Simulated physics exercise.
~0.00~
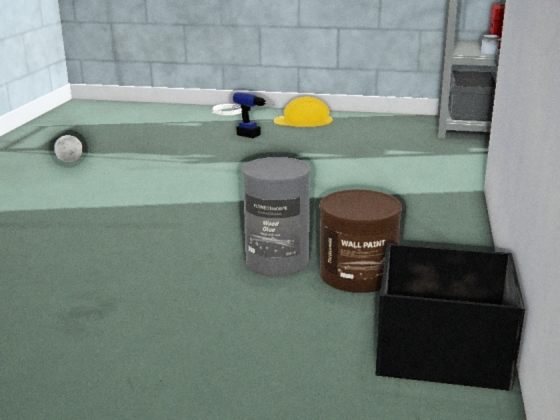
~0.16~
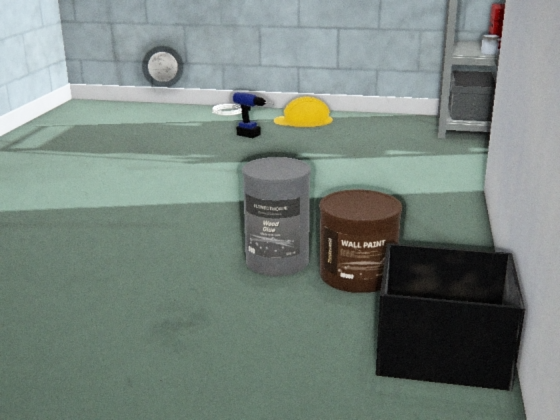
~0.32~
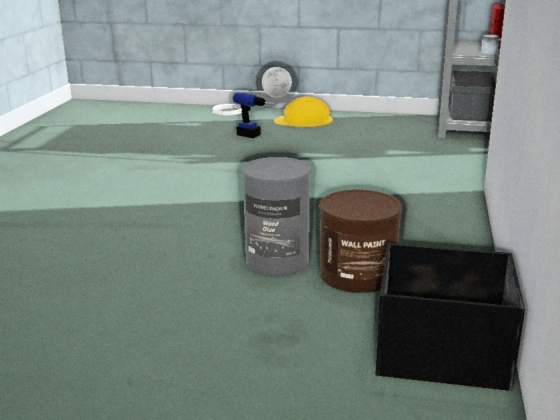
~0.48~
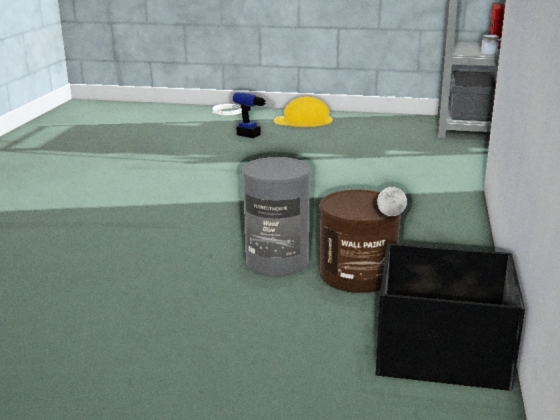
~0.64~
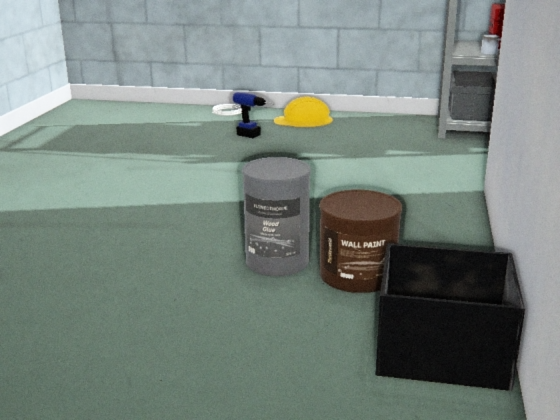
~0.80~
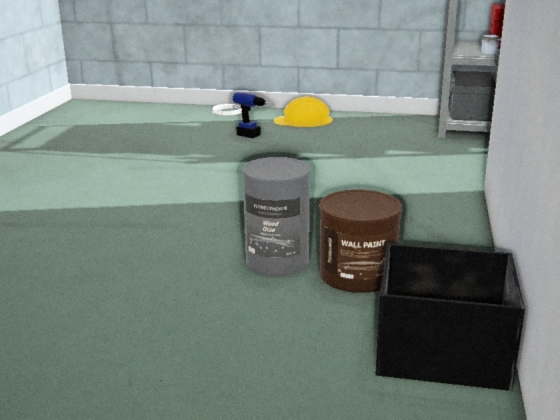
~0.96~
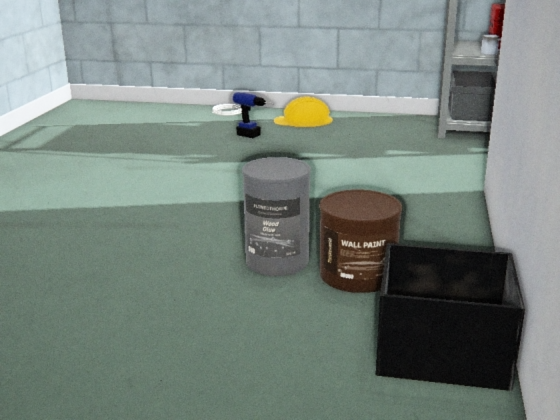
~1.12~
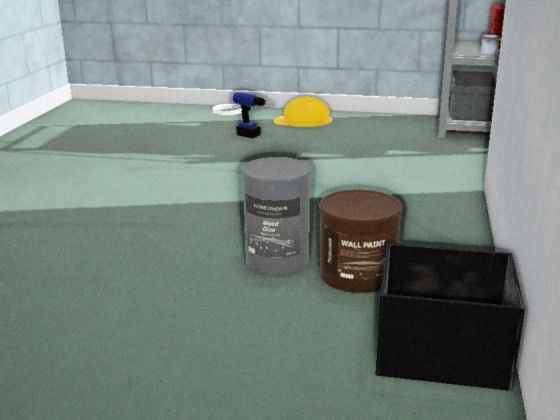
In a workshop with a green floor, a white ball flew up from the left, arced past a drill and a yellow hard hat, and dropped over the brown paint pail toward an open black box, disappearing from view while both pails stayed put.
